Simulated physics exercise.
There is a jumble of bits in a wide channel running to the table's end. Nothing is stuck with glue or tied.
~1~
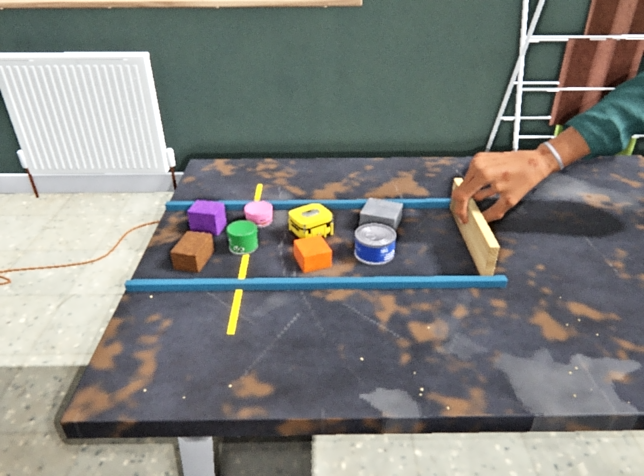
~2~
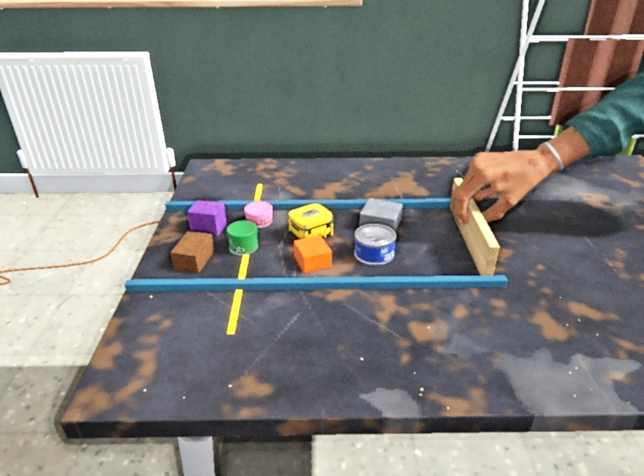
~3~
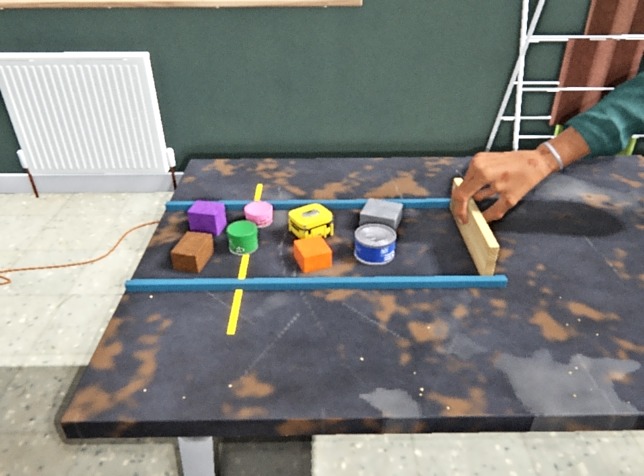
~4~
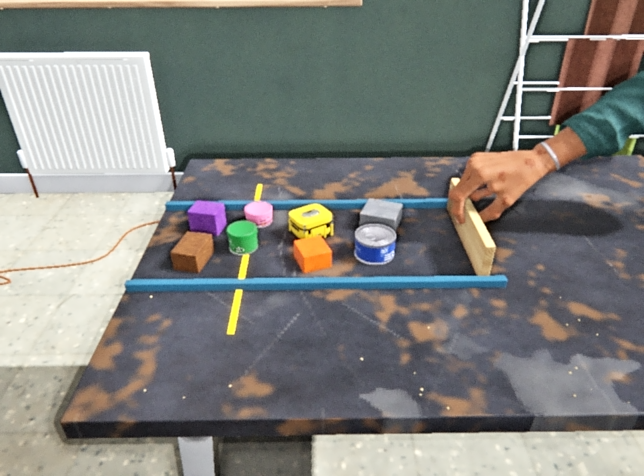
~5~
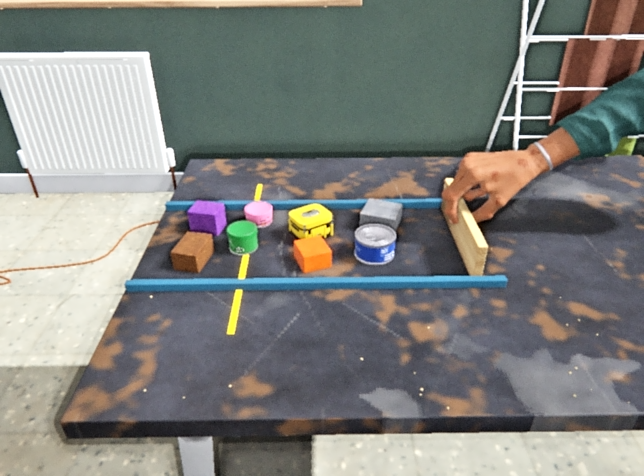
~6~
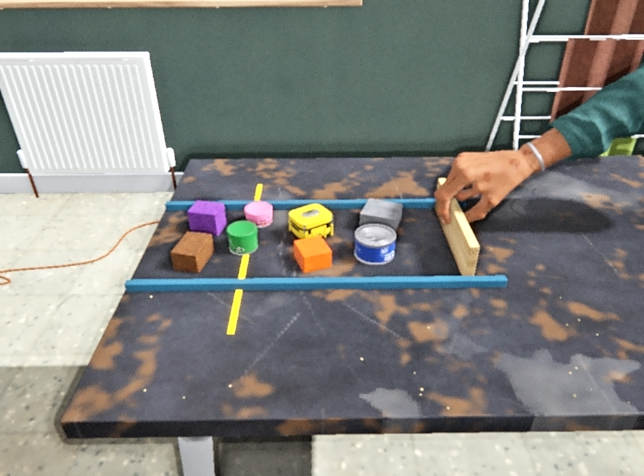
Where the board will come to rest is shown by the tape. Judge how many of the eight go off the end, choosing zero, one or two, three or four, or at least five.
Zero go off.
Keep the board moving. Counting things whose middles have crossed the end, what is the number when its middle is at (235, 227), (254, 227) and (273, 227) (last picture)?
The counts: 0, 0 and 0.
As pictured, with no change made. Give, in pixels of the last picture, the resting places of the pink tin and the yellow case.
Pink tin: (208, 210); yellow case: (196, 228).
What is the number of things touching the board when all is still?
That makes 3.
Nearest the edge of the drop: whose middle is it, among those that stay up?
Purple block.
A little later, none off yet; brown block at rest near (193, 252); purple block at rest near (207, 218); green tin at rest near (243, 238).
When it is over, the number that fall off is zero.
